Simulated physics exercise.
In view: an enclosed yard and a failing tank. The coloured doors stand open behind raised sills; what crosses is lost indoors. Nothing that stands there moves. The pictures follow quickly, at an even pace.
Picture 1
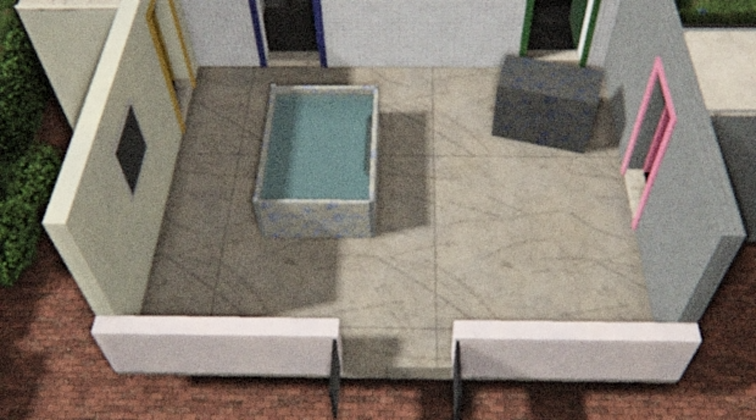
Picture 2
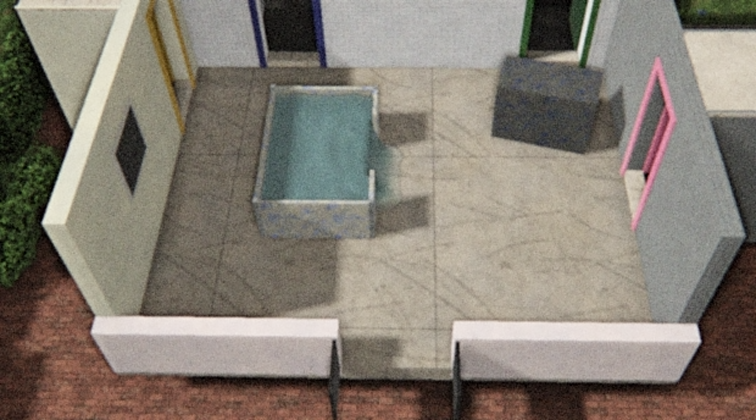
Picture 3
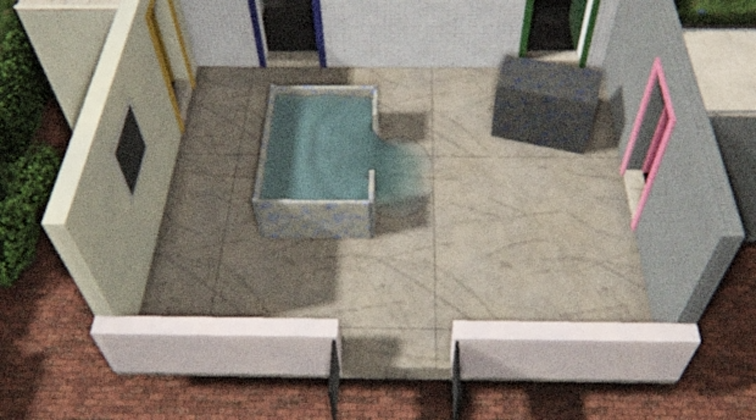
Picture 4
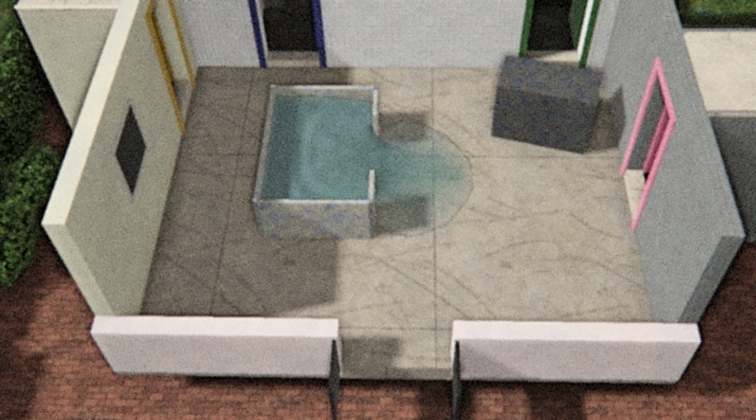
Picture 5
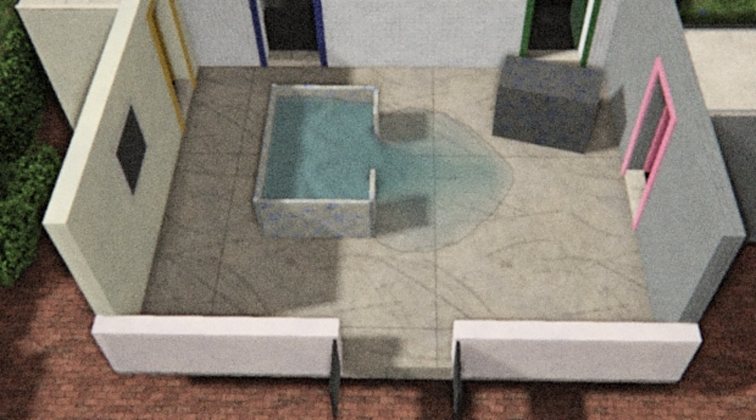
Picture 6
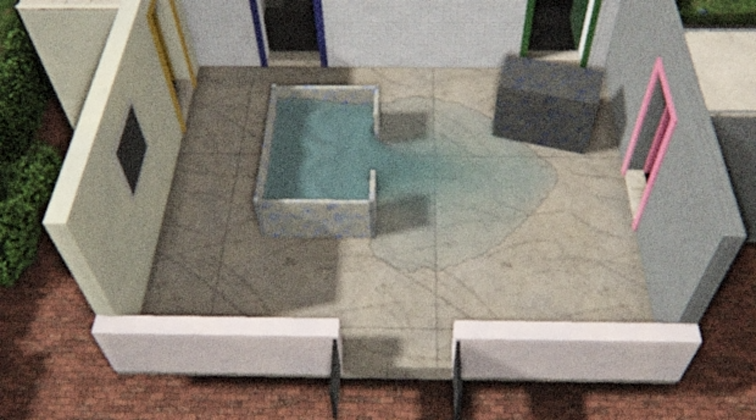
In a walled yard with coloured doorways, an open tank of water sat still, then its right side gave way and water poured out, spreading rightward across the paved floor in a widening sheet.
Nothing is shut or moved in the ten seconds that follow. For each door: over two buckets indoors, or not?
The yellow door stays under that; the blue door stays under that; the pink door takes more than that; the green door stays under that.
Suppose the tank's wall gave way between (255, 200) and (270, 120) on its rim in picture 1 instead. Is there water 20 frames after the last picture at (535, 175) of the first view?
At that place: Not flooded.
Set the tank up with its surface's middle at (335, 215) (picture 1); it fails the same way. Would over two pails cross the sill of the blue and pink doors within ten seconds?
My reading: The blue one keeps below it, the pink one floods.
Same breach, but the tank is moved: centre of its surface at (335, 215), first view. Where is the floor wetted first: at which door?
That is the pink door.
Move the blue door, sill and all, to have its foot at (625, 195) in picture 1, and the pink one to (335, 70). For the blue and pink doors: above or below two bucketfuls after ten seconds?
In short: Blue door lets more in, pink door lets less in.
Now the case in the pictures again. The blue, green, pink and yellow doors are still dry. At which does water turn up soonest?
First comes the pink one.
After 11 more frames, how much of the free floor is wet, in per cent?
Near 45 in a hundred.
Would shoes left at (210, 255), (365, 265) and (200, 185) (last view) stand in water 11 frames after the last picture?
One after the other: Clear, free of water, not flooded.
A moment on, water covers 35 % of the floor; the yellow door not reached, the blue door not reached, the pink door under two buckets in, the green door not reached.
Next, water covers 45 % of the floor; the yellow door not reached, the blue door not reached, the pink door over two buckets in, the green door wet at the sill, nothing in.
Then, water covers 50 % of the floor; the yellow door not reached, the blue door not reached, the pink door far over two buckets in, the green door wet at the sill, nothing in.
Later, water covers 75 % of the floor; the yellow door not reached, the blue door wet at the sill, nothing in, the pink door far over two buckets in, the green door wet at the sill, nothing in.
In the end, water covers 95 % of the floor; the yellow door wet at the sill, nothing in, the blue door wet at the sill, nothing in, the pink door far over two buckets in, the green door wet at the sill, nothing in.
